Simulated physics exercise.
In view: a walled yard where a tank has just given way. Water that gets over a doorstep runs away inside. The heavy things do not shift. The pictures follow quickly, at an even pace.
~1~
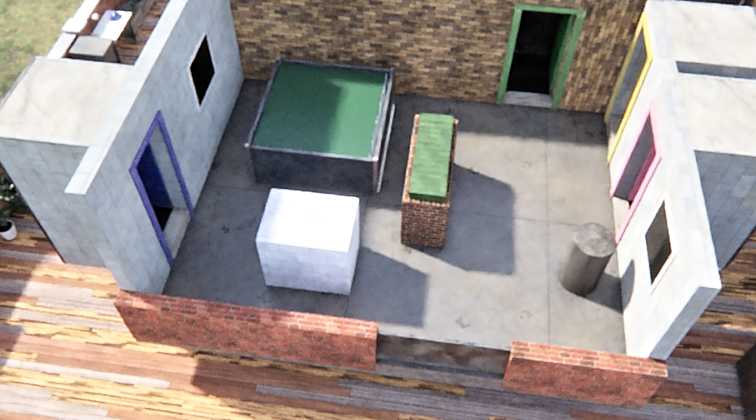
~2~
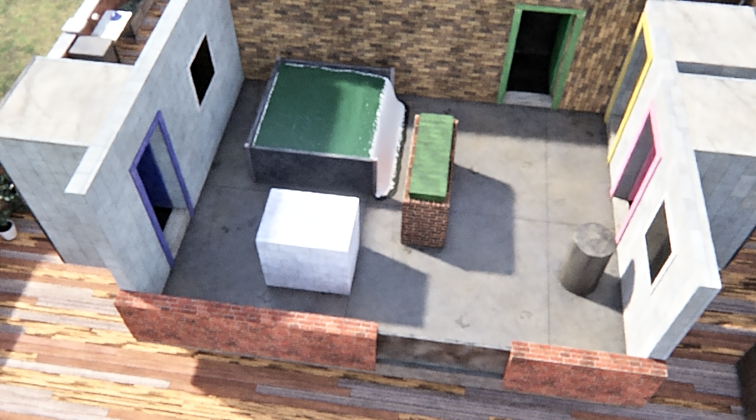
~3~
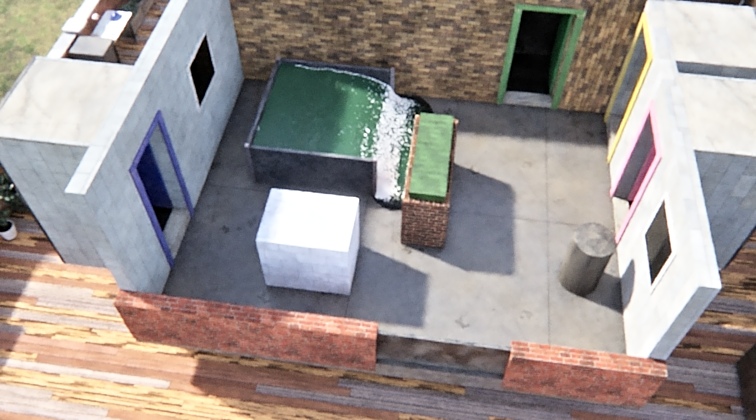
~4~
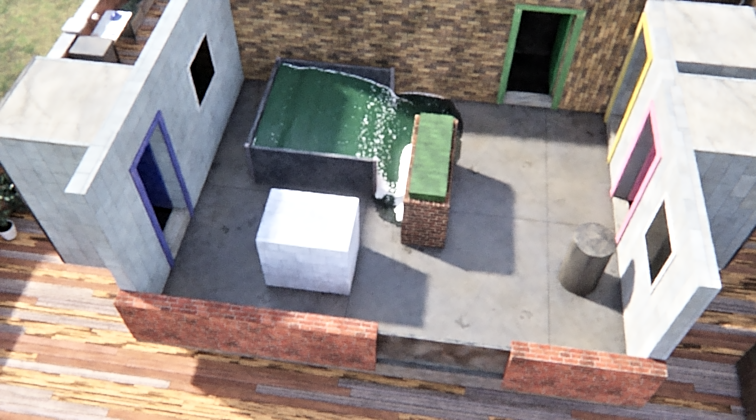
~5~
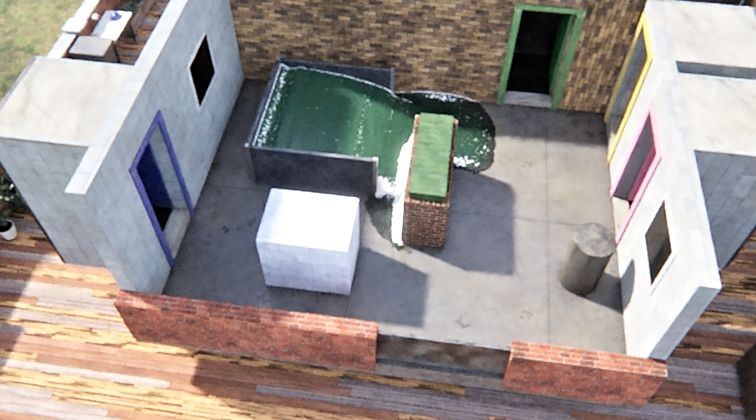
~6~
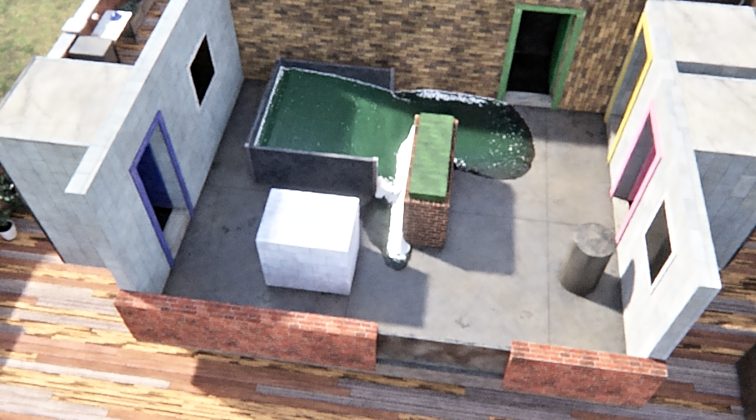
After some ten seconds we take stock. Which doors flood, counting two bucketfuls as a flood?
In the end: The blue door admits no more than that; the yellow door lets in a lot; the green door lets in a lot; the pink door lets in a lot.
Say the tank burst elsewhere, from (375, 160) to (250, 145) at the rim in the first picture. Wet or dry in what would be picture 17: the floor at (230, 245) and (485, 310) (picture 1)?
In turn: Flooded, wet.
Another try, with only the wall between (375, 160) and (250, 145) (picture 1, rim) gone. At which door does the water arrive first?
It is the blue one.
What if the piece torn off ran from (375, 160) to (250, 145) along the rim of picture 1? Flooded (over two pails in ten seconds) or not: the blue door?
My reading: The blue door floods.
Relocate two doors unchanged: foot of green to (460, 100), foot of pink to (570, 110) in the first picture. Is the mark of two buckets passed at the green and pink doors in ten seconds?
The green door takes more; the pink door goes over.
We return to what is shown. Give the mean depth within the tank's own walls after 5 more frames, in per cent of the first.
About 50 per cent.
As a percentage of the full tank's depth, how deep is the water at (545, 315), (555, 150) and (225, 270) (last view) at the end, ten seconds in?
In turn 12, 6 and 16 in a hundred.
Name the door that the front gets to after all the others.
Last comes the blue door.
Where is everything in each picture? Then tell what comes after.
In the first picture, the water tank at (324, 109) is whole and still.
In the second picture, the front is at (378, 197), out from the gap at (382, 134).
In the third picture, the front is at (398, 205), out from the gap at (382, 137).
In the fourth picture, the front is at a hidden place, out from the gap at (382, 138).
In the fifth picture, water pours out at (382, 139) and has run to (400, 246).
In the sixth picture, the front is at (526, 130), out from the gap at (382, 139).
A moment on, water covers 40 % of the floor; the blue door not reached, the yellow door wet at the sill, nothing in, the green door wet at the sill, nothing in, the pink door not reached.
Next, water covers 55 % of the floor; the blue door not reached, the yellow door over two buckets in, the green door under two buckets in, the pink door under two buckets in.
Then, water covers 80 % of the floor; the blue door wet at the sill, nothing in, the yellow door far over two buckets in, the green door over two buckets in, the pink door over two buckets in.
Later, water covers 95 % of the floor; the blue door wet at the sill, nothing in, the yellow door far over two buckets in, the green door over two buckets in, the pink door far over two buckets in.
In the end, water covers 100 % of the floor; the blue door wet at the sill, nothing in, the yellow door far over two buckets in, the green door over two buckets in, the pink door far over two buckets in.
